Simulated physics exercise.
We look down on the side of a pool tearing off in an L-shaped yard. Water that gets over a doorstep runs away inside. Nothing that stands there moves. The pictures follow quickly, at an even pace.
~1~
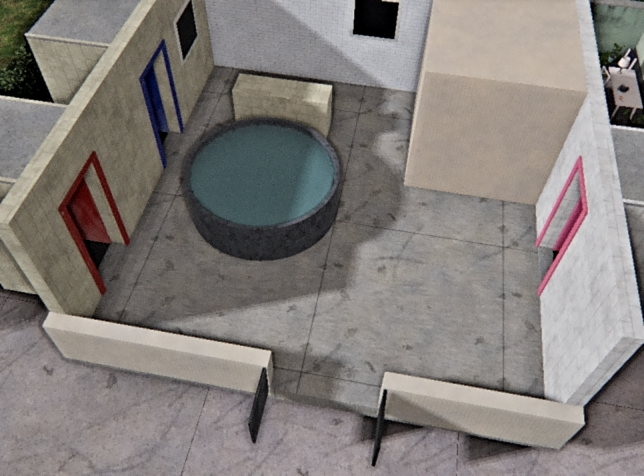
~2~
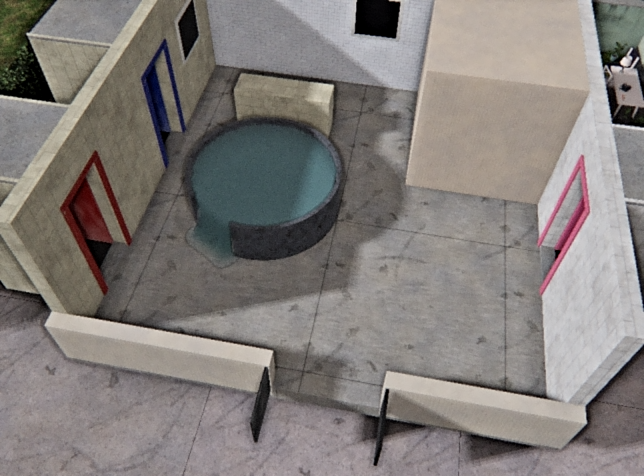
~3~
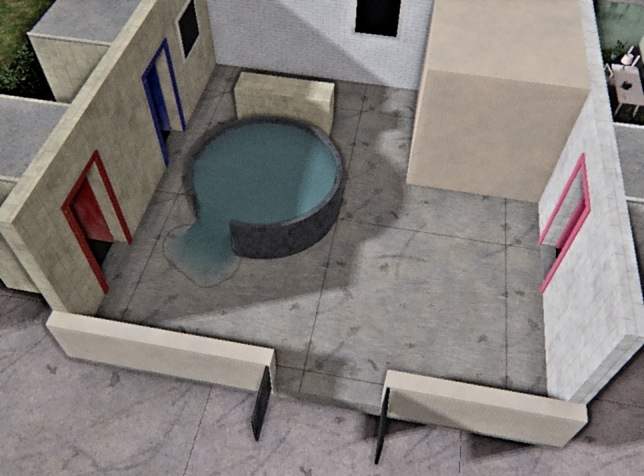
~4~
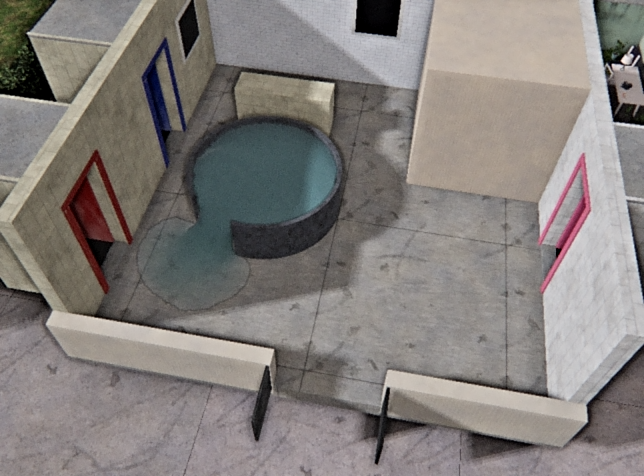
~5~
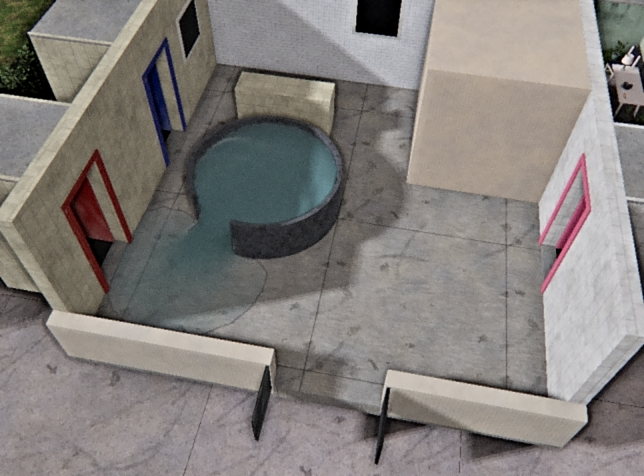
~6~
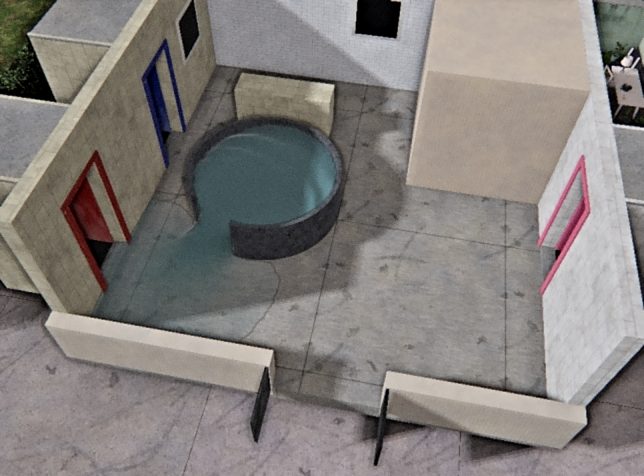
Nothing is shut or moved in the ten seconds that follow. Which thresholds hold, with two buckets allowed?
One by one: The pink door floods; the red door floods; the blue door holds within the limit.
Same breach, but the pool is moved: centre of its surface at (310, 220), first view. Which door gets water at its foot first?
I say the door marked red.
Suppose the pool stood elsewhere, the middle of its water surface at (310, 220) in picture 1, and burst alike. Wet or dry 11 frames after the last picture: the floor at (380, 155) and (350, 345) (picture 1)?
One after the other: Free of water, flooded.
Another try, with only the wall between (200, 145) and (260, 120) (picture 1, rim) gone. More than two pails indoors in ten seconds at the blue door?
One by one: The blue door takes more.
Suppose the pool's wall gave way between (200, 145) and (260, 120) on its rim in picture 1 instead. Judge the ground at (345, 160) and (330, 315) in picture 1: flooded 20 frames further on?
One after the other: Awash, not flooded.
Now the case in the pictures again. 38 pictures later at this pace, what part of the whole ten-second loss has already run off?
Near 75 in a hundred.
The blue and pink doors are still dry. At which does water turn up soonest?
That is the blue door.
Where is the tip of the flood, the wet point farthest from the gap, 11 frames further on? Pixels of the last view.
Around (361, 388).
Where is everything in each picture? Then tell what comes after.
The first picture shows still water in the round pool at (262, 172).
In the second picture, water pours out at (214, 233) and has run to (192, 231).
In the third picture, the front is at (208, 283), out from the gap at (215, 233).
In the fourth picture, water pours out at (215, 234) and has run to (181, 304).
In the fifth picture, water pours out at (215, 233) and has run to (123, 314).
In the sixth picture, the front is at a hidden place, out from the gap at (214, 234).
A moment on, water covers 15 % of the floor; the pink door not reached, the red door over two buckets in, the blue door not reached.
Next, water covers 25 % of the floor; the pink door not reached, the red door far over two buckets in, the blue door wet at the sill, nothing in.
Then, water covers 45 % of the floor; the pink door not reached, the red door far over two buckets in, the blue door wet at the sill, nothing in.
Later, water covers 75 % of the floor; the pink door under two buckets in, the red door far over two buckets in, the blue door wet at the sill, nothing in.
In the end, water covers 90 % of the floor; the pink door over two buckets in, the red door far over two buckets in, the blue door under two buckets in.
